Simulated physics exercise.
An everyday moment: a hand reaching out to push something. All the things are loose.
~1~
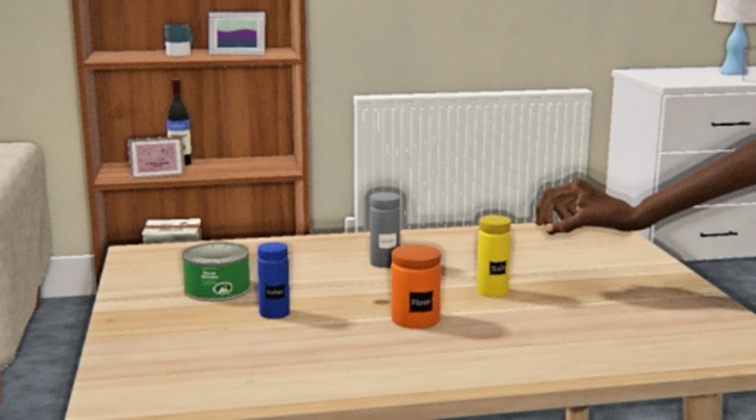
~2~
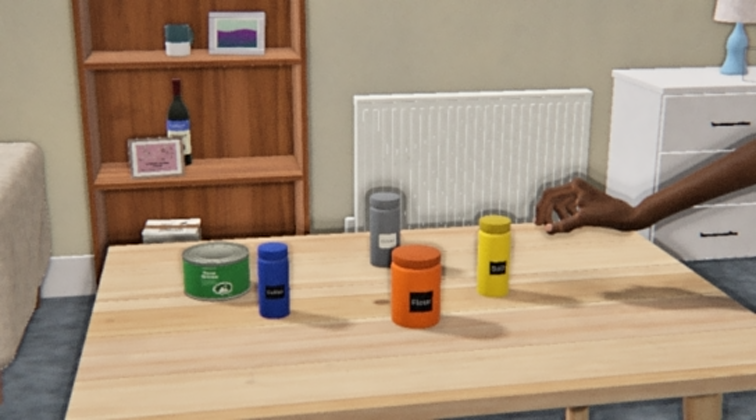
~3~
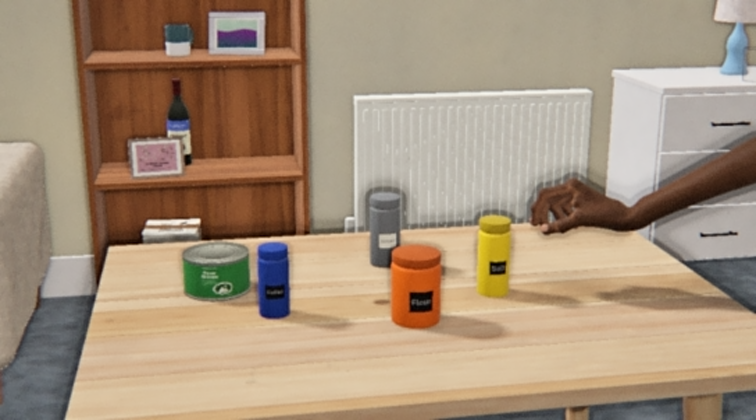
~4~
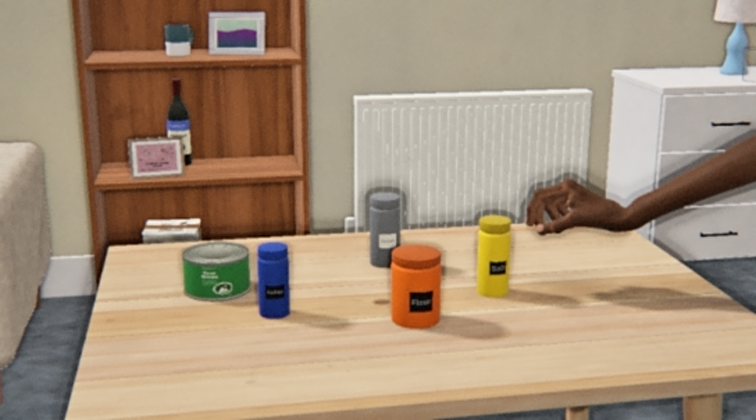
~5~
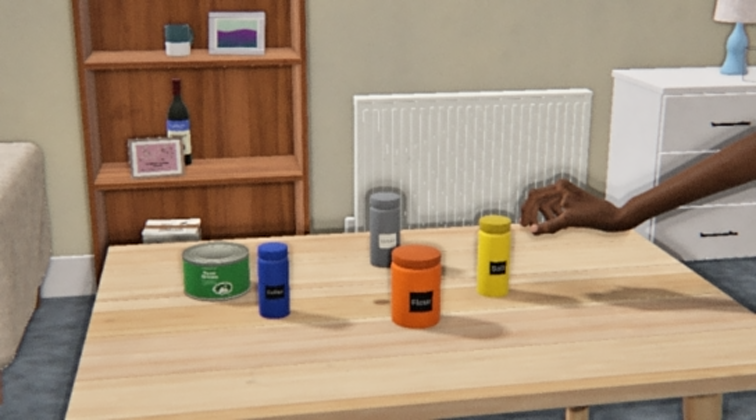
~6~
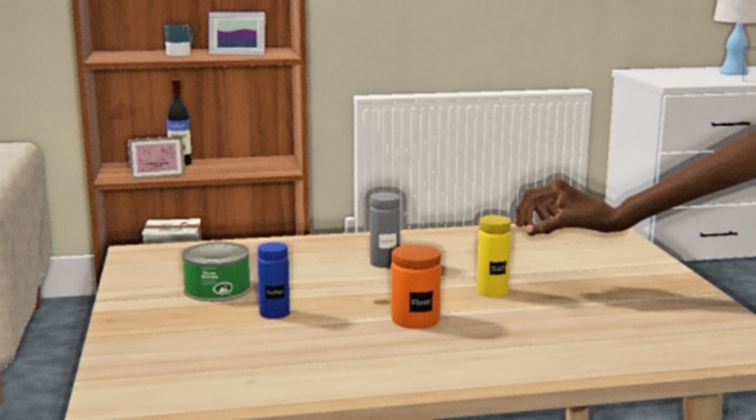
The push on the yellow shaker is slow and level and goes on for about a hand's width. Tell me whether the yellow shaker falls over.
The yellow shaker topples.
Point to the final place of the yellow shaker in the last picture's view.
Around (438, 281).
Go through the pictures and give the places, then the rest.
Yellow shaker (494, 257), in the first frame.
Yellow shaker (494, 257), in the second frame.
Yellow shaker (494, 257), in the third frame.
Yellow shaker (494, 257), in the fourth frame.
Yellow shaker (494, 257), in the fifth frame.
Yellow shaker (494, 257), in the sixth frame.
Then, 0.70 s after the last picture, yellow shaker tipped 29° from how it was near (474, 255).
Then, 0.90 s after the last picture, yellow shaker on its side near (442, 278).
At rest, tipped over on the table, yellow shaker. Seen from the same camera at the end, yellow shaker near (438, 281).
